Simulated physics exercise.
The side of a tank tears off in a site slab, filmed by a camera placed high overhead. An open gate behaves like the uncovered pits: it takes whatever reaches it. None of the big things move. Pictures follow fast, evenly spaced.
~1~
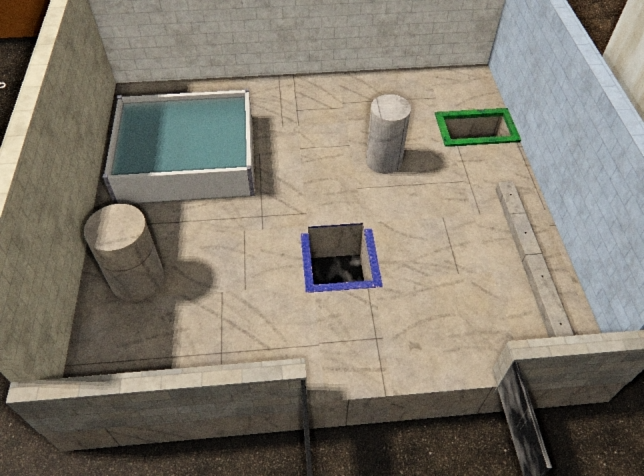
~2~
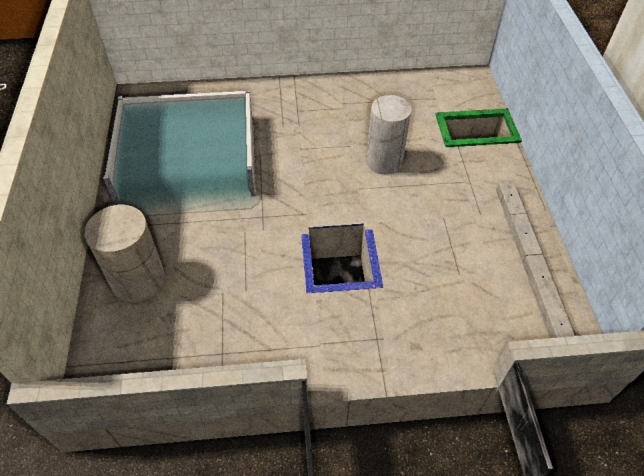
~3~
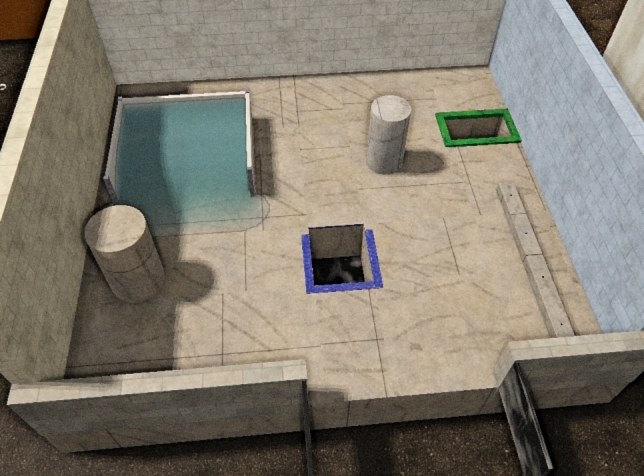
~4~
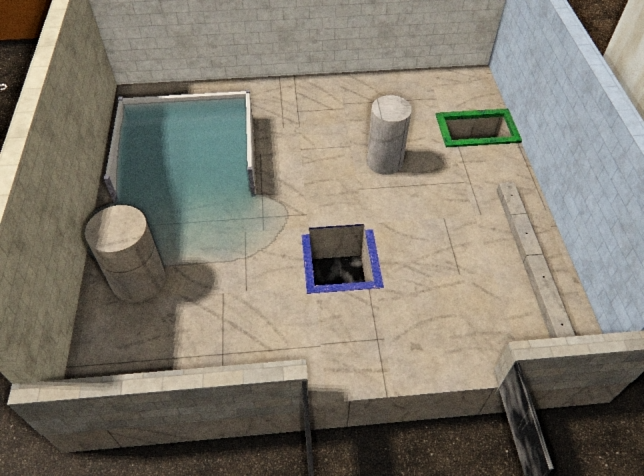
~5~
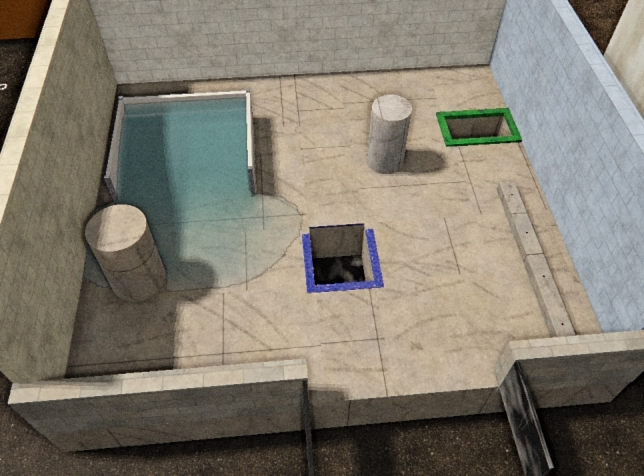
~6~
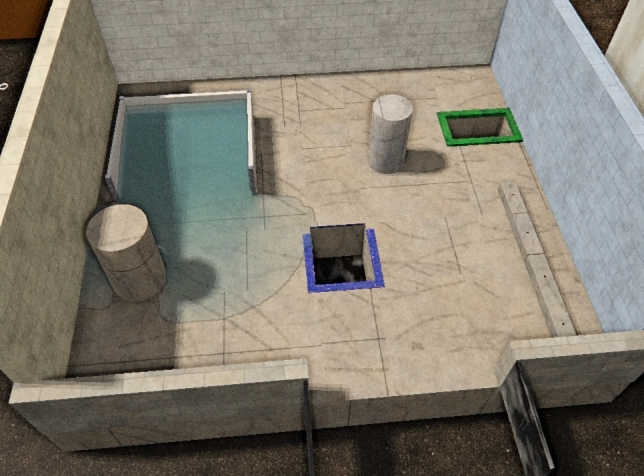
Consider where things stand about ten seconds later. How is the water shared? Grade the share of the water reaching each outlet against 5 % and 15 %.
By my reckoning the gate goes over 15 %, the green pit stays under 5 %, the blue pit goes over 15 %.
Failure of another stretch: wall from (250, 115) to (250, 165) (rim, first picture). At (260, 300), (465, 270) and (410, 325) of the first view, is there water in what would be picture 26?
Point 1: Unwetted; point 2: Inundated; point 3: Unwetted.
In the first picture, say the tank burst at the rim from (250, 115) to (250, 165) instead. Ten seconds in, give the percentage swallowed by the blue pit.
The blue pit gets 12 per cent.
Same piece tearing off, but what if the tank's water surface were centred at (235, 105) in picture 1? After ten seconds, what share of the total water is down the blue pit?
Share for the blue pit - 25 in a hundred.
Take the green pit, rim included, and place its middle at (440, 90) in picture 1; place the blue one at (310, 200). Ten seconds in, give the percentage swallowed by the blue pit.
The blue pit takes 6 per cent.
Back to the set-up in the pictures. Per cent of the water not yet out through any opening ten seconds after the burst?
Estimate: 56 per cent.
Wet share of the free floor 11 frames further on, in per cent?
My guess is around 30 in a hundred.
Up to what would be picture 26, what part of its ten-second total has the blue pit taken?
Estimate: Roughly 20 %.
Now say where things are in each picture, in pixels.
The first picture shows still water in the open tank at (182, 135).
In the second picture, the front is at a hidden place, out from the gap at (184, 191).
In the third picture, water pours out at (184, 193) and has run to a hidden place.
In the fourth picture, the front is at a hidden place, out from the gap at (185, 193).
In the fifth picture, water pours out at (185, 193) and has run to (104, 281).
In the sixth picture, the front is at (242, 307), out from the gap at (186, 192).
A moment on, water covers 25 % of the floor; the gate 0 %, the green pit 0 %, the blue pit 1 %.
Next, water covers 30 % of the floor; the gate 1 %, the green pit 0 %, the blue pit 2 %.
Then, water covers 35 % of the floor; the gate 8 %, the green pit 0 %, the blue pit 3 %.
Later, water covers 55 % of the floor; the gate 18 %, the green pit 0 %, the blue pit 10 %.
In the end, water covers 70 % of the floor; the gate 24 %, the green pit 0 %, the blue pit 20 %.
